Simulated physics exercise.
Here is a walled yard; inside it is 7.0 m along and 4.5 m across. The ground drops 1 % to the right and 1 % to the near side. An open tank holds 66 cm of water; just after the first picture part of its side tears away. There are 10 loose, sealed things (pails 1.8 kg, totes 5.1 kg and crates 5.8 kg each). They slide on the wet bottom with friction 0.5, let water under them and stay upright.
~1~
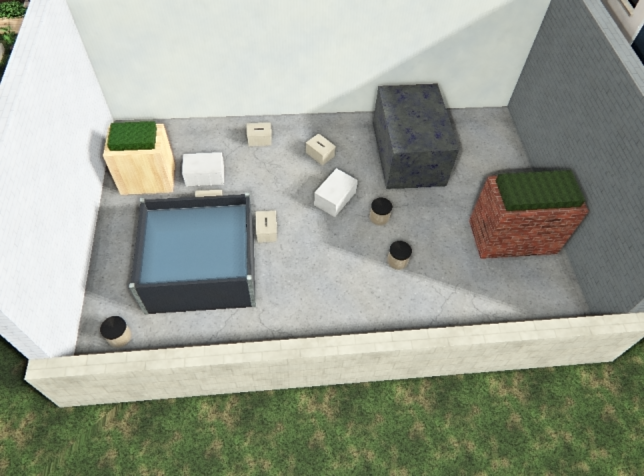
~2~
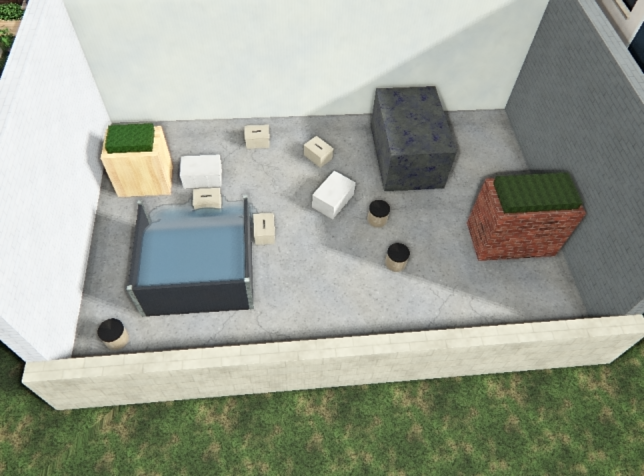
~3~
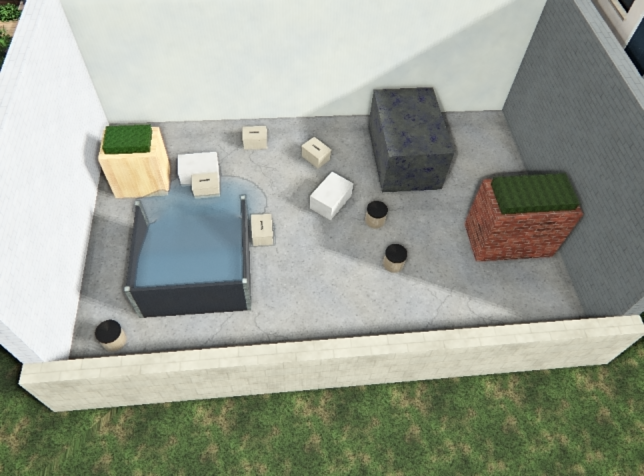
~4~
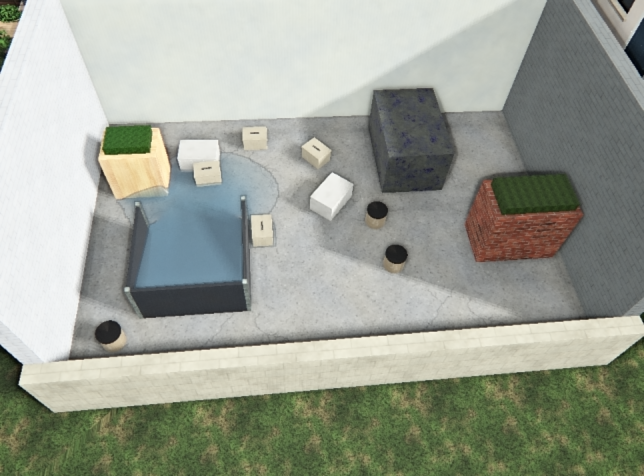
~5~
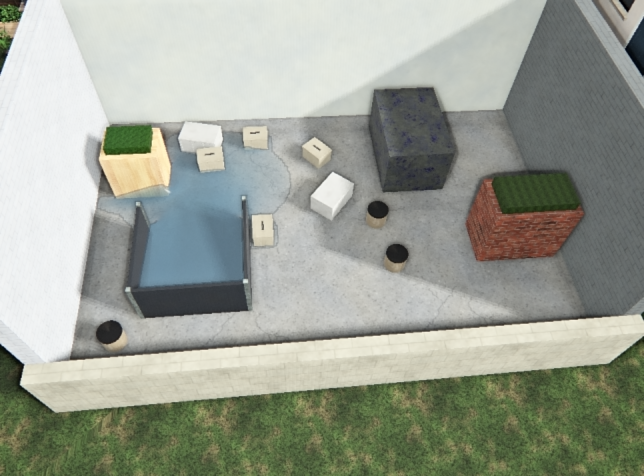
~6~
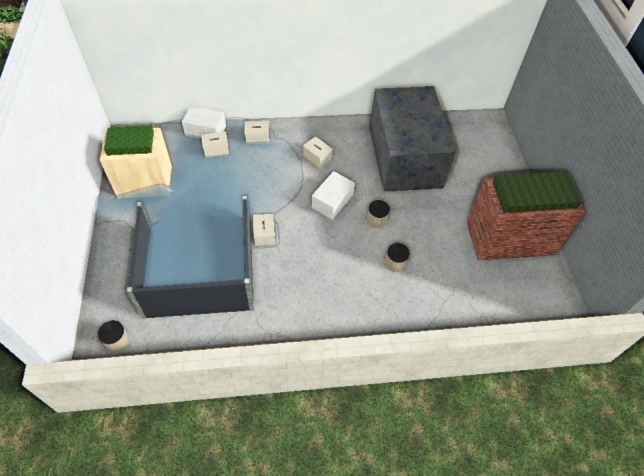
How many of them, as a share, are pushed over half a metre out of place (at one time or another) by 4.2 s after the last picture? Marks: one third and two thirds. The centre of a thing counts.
Share: At least two thirds.
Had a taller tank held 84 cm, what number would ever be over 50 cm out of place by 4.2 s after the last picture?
In that case 9 of them.
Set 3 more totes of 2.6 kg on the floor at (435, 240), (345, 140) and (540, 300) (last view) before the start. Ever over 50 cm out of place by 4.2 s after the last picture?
In that order: Short of it, past it, under.
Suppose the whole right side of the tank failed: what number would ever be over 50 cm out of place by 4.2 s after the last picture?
Then 5.
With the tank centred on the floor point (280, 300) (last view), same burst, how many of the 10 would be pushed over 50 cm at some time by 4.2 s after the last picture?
Then 7.
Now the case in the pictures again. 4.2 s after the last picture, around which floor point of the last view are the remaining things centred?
Near (338, 234).
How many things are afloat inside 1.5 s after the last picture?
At that moment 3.
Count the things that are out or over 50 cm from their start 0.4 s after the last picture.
2 of them.
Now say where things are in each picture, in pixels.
In the first picture, a tote at (208, 198), on the bottom; a crate at (202, 163) rests on the ground; 1.8 m2 under water; 0 of 10 have shifted.
In the second picture, a tote at (206, 196), on the bottom, 8 cm from its start; a crate at (200, 165), on the bottom; 2.5 m2 under water; 1 of 10 have shifted.
In the third picture, a tote at (205, 181) rests on the ground, 38 cm from its start; a crate at (197, 163) rests on the ground, 7 cm from its start; water covers 3.4 m2; 2 of 10 have shifted.
In the fourth picture, a tote at (207, 169) floats, 61 cm from its start; a crate at (198, 149) rests on the ground, 36 cm from its start; water covers 4.3 m2; 2 of 10 have shifted.
In the fifth picture, a tote at (210, 154) floats, 91 cm from its start; a crate at (200, 132), on the bottom, 72 cm from its start; water covers 5.5 m2; 2 of 10 have shifted.
In the sixth picture, a tote at (214, 140), afloat, 123 cm from its start; a crate at (203, 117) rests on the ground, 107 cm from its start; water covers 6.6 m2; 3 of 10 have shifted.
Then, 0.4 s after the last picture 2 of 10 are over 50 cm from their spots; 3 afloat.
Then, 1.5 s after the last picture 4 of 10 are over 50 cm from their spots; 3 afloat.
Then, 2.8 s after the last picture 6 of 10 are over 50 cm from their spots; 3 afloat.
Then, 4.2 s after the last picture 8 of 10 are over 50 cm from their spots, and 8 have been at some point; 7 afloat.
